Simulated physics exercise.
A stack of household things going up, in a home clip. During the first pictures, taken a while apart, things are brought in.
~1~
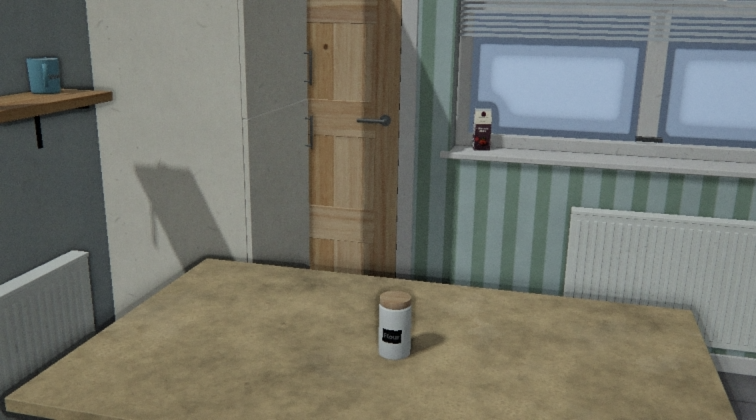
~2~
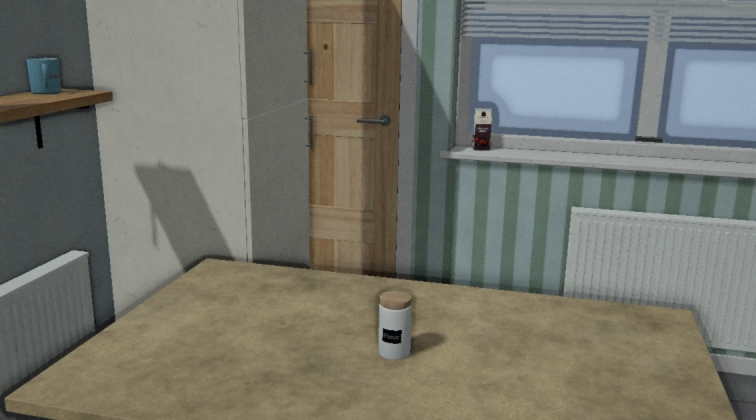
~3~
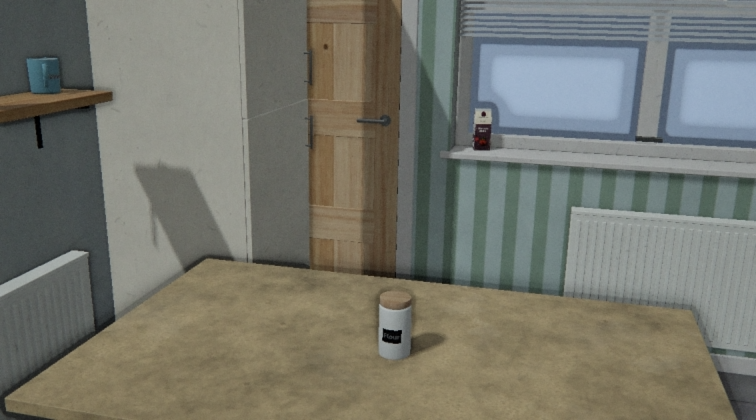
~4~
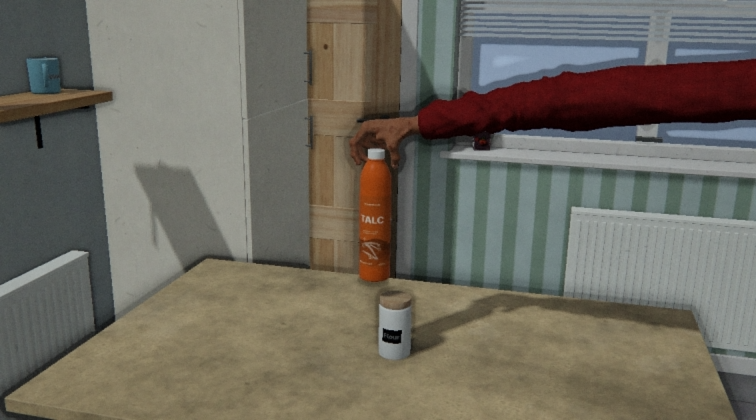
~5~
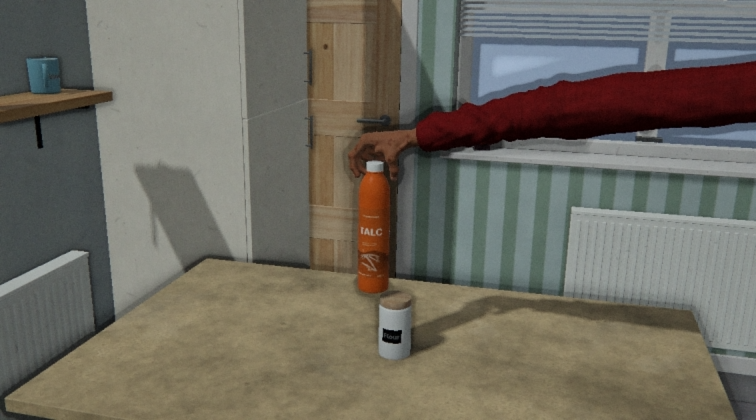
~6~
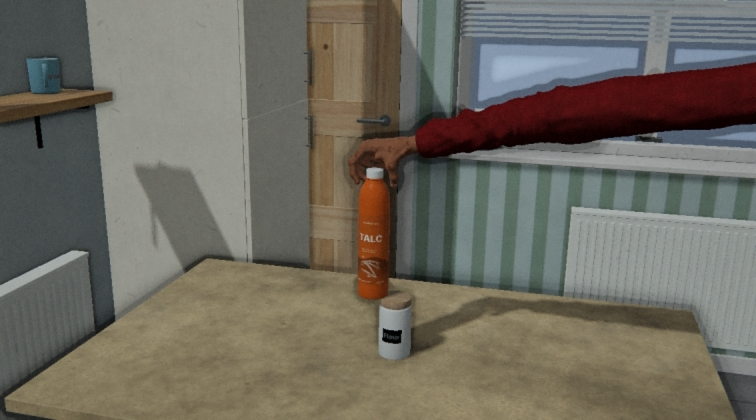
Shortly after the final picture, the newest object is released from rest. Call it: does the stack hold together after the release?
No, it falls apart.
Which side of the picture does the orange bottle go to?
Observed: The object is displaced in the leftward direction.
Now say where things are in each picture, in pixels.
In the first frame, the last thing is not in view yet; white jar (395, 325).
In the second frame, the last thing is not in view yet; white jar (395, 325).
In the third frame, the last thing is not in view yet; white jar (395, 325).
In the fourth frame, on its way; orange bottle (376, 215); white jar (395, 325).
In the fifth frame, on its way; orange bottle (374, 227); white jar (395, 325).
In the sixth frame, set down, still held; orange bottle (374, 233); white jar (395, 325).
Then, 0.40 s past the last view, orange bottle rocked 31° from its first pose near (342, 243).
Then, 0.60 s past the last view, orange bottle now fallen.
Then, 0.80 s past the last view, things are still on the move.
Finally, fallen, orange bottle; white jar still in place. Final places as the last picture's camera would see them, orange bottle near (295, 326). The pile gives way.
